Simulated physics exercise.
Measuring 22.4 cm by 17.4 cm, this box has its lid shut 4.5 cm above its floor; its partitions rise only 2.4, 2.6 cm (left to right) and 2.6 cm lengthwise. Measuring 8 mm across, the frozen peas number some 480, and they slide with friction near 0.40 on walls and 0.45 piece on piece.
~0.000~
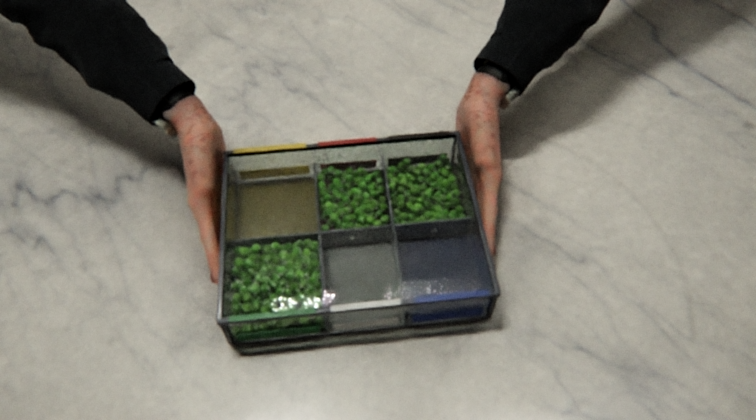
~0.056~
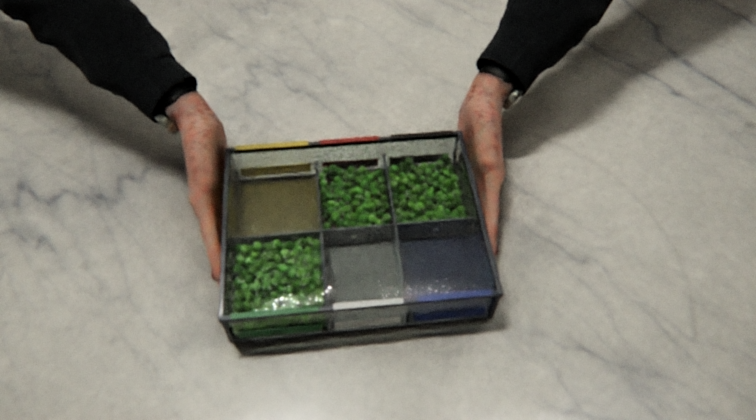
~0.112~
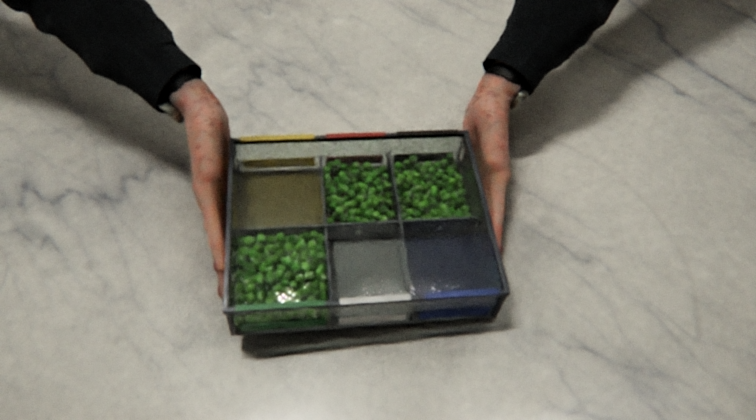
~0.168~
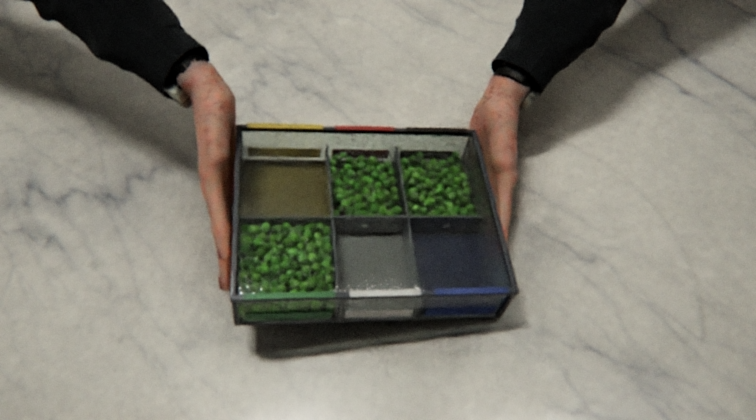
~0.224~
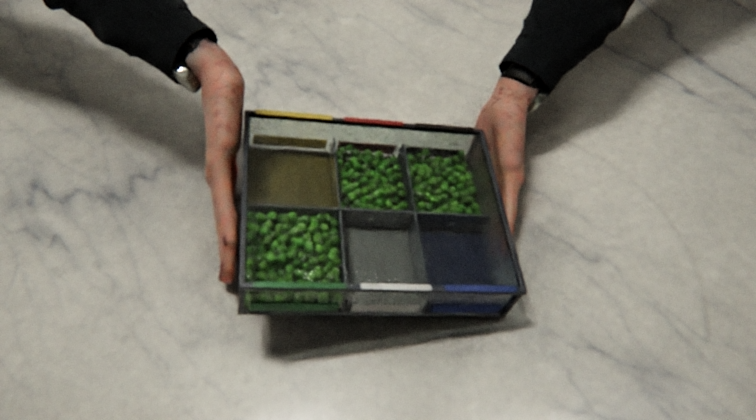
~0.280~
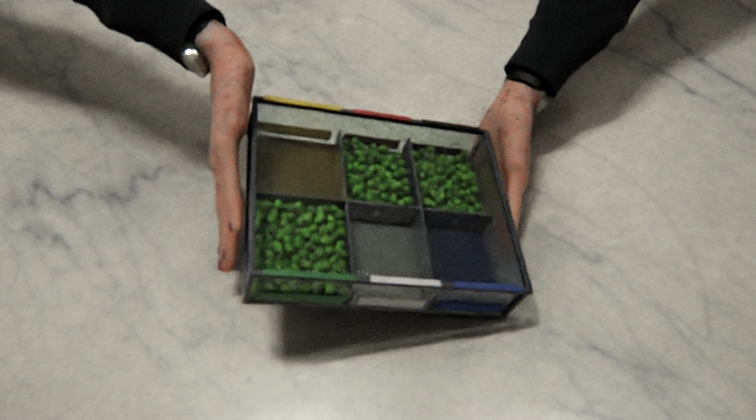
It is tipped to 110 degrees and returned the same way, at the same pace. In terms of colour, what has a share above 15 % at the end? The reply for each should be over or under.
For red it is under, for blue it is over, for green it is under, for yellow it is under, for white it is under, for black it is over.
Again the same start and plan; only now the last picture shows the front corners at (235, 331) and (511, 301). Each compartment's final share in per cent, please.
Red 0, blue 25, green 50, yellow 0, white 25, black 0.
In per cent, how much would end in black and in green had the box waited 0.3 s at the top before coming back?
Result - black: 55 %, green: 0 %.
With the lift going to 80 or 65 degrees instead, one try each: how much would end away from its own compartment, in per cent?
I'd put them near 35 and 20 percent in that order.
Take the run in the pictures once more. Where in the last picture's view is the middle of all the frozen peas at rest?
Around (455, 217).
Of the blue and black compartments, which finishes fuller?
More ends up in the black one.
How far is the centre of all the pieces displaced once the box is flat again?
It shifts by roughly 9.5 cm.
Then, at 1.45 s, tilt 110 degrees; red 10 %, blue 30 %, green 5 %, white 10 %, black 45 %.
Then, at 2.23 s, tilt 49 degrees; blue 45 %, black 55 %.
After 3.03 s, tilt 0 degrees; blue 45 %, black 55 %.
By 3.5 s all is still; red 0 %, blue 45 %, green 0 %, yellow 0 %, white 0 %, black 55 %.
